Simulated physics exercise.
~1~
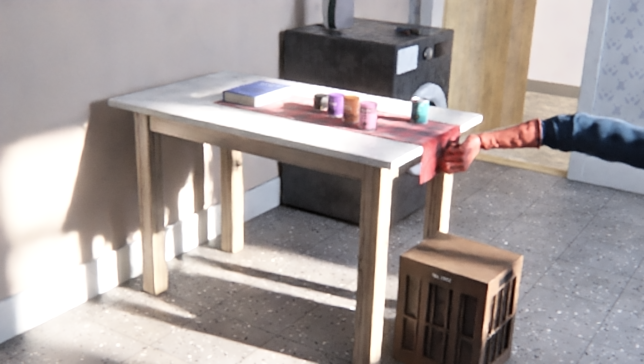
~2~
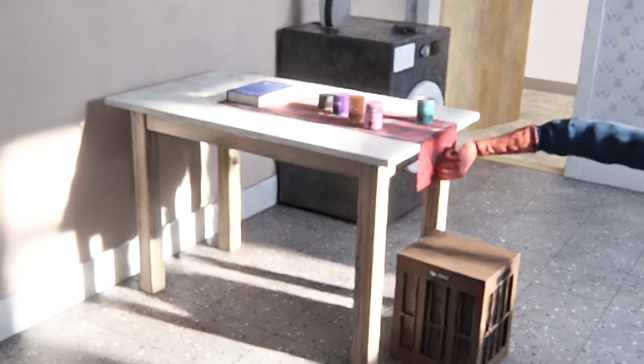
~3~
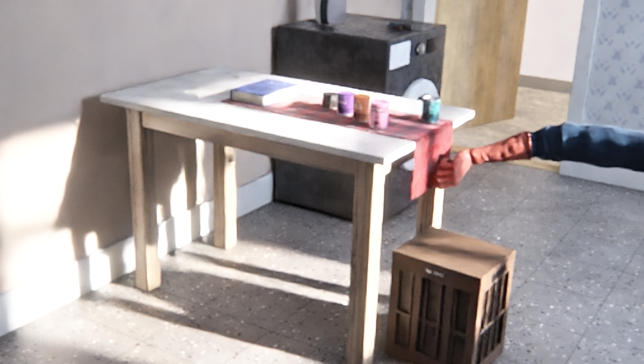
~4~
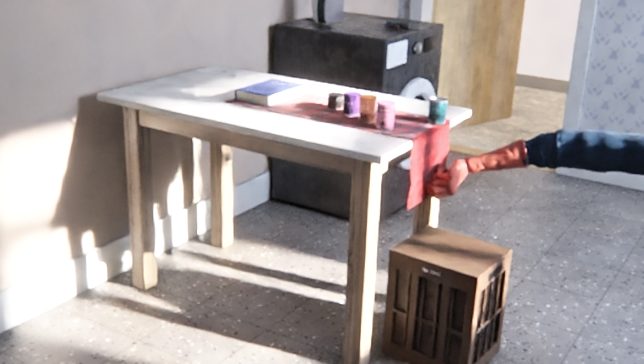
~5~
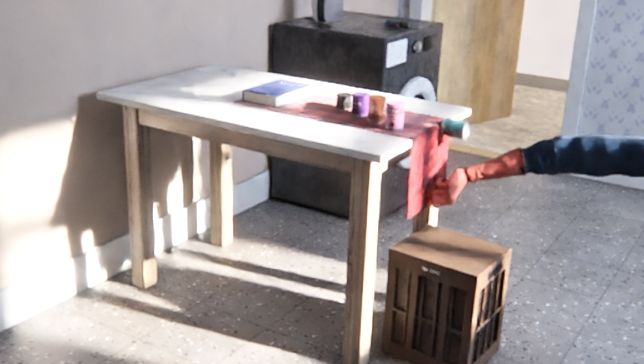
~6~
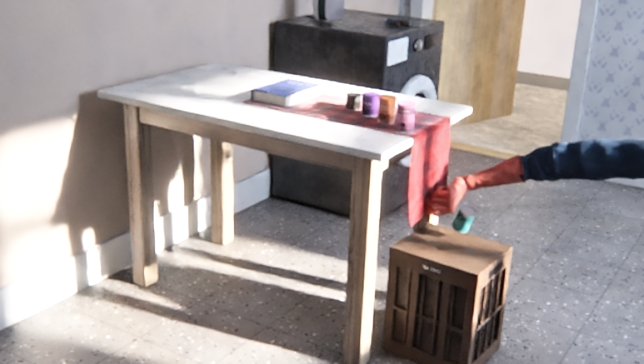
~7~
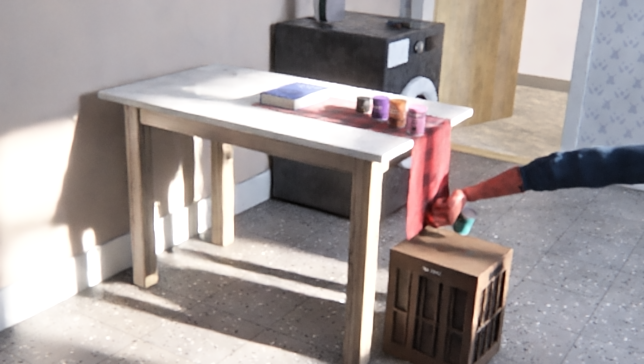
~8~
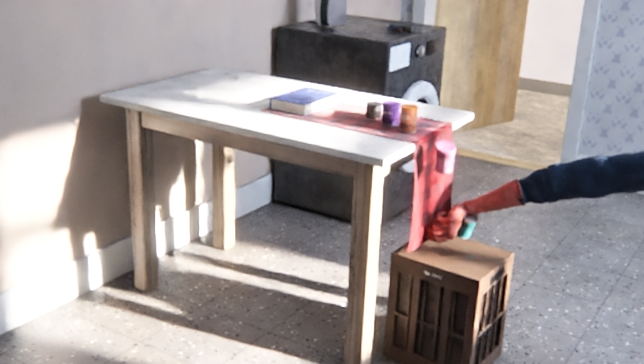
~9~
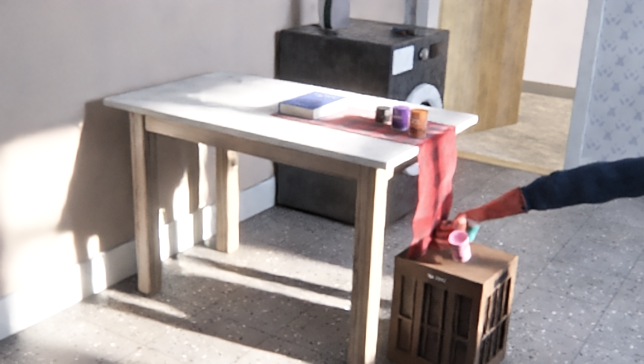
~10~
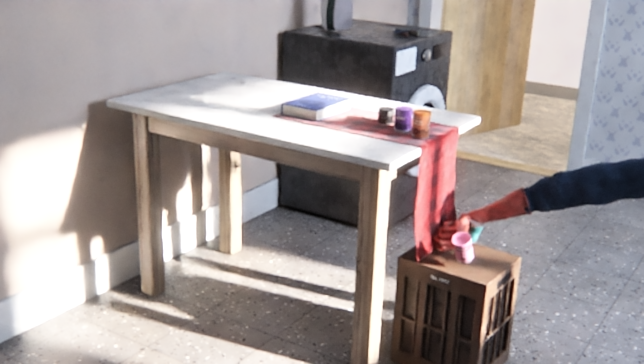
A hand drew a red tablecloth down over the right end of a white table until its hem reached the brown crate below, and the turquoise can, then the pink one, went over the edge, leaving the orange and purple cans upright on top.
